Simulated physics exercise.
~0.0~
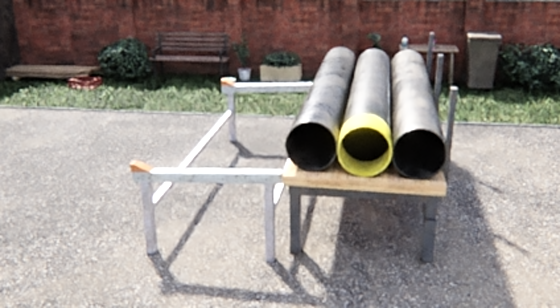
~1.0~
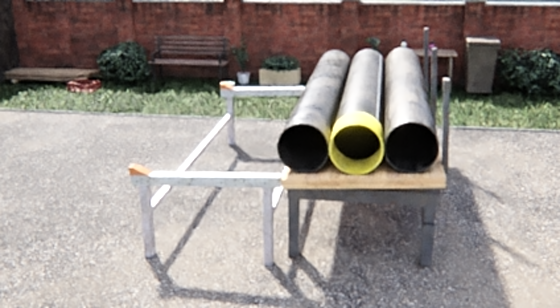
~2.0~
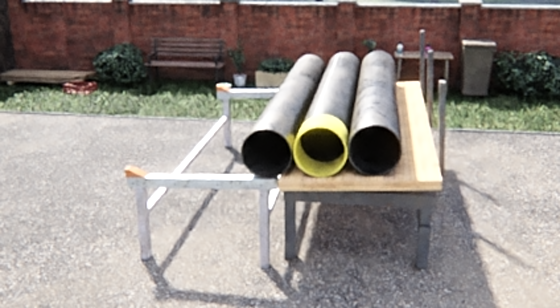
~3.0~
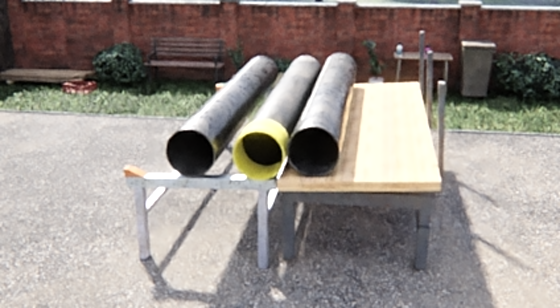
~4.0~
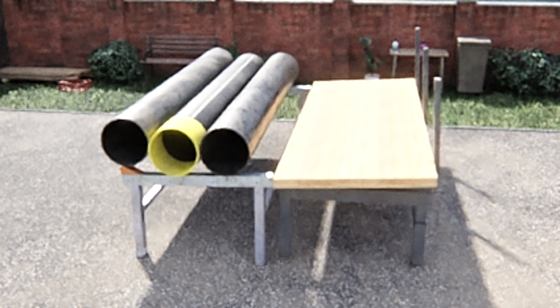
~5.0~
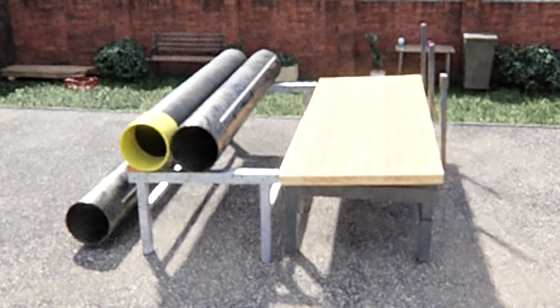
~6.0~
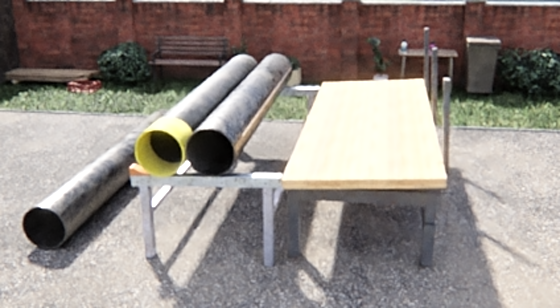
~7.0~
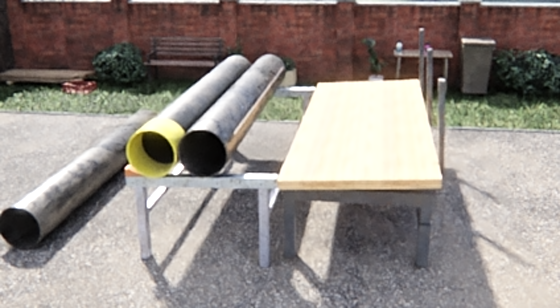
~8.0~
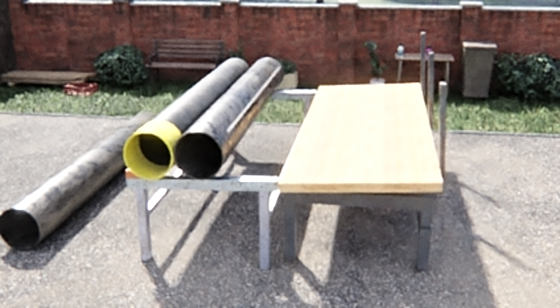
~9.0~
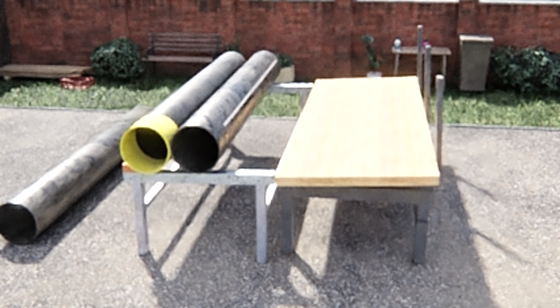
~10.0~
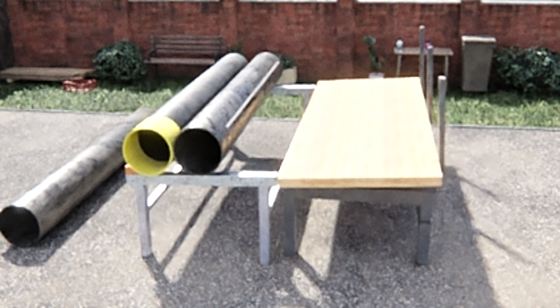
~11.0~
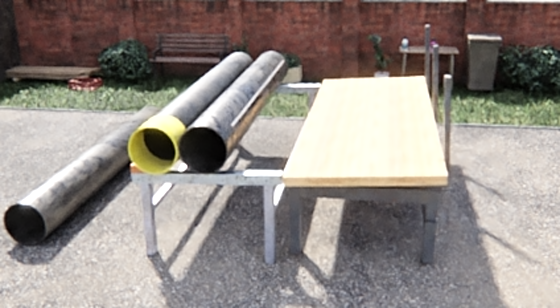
In a paved yard by a brick wall, three pipes, two dark and one with a yellow rim, roll left off a wooden deck onto a metal rack; the leading dark pipe drops over the far end to the ground, while the yellow-rimmed one and the other dark one come to rest on the rack.
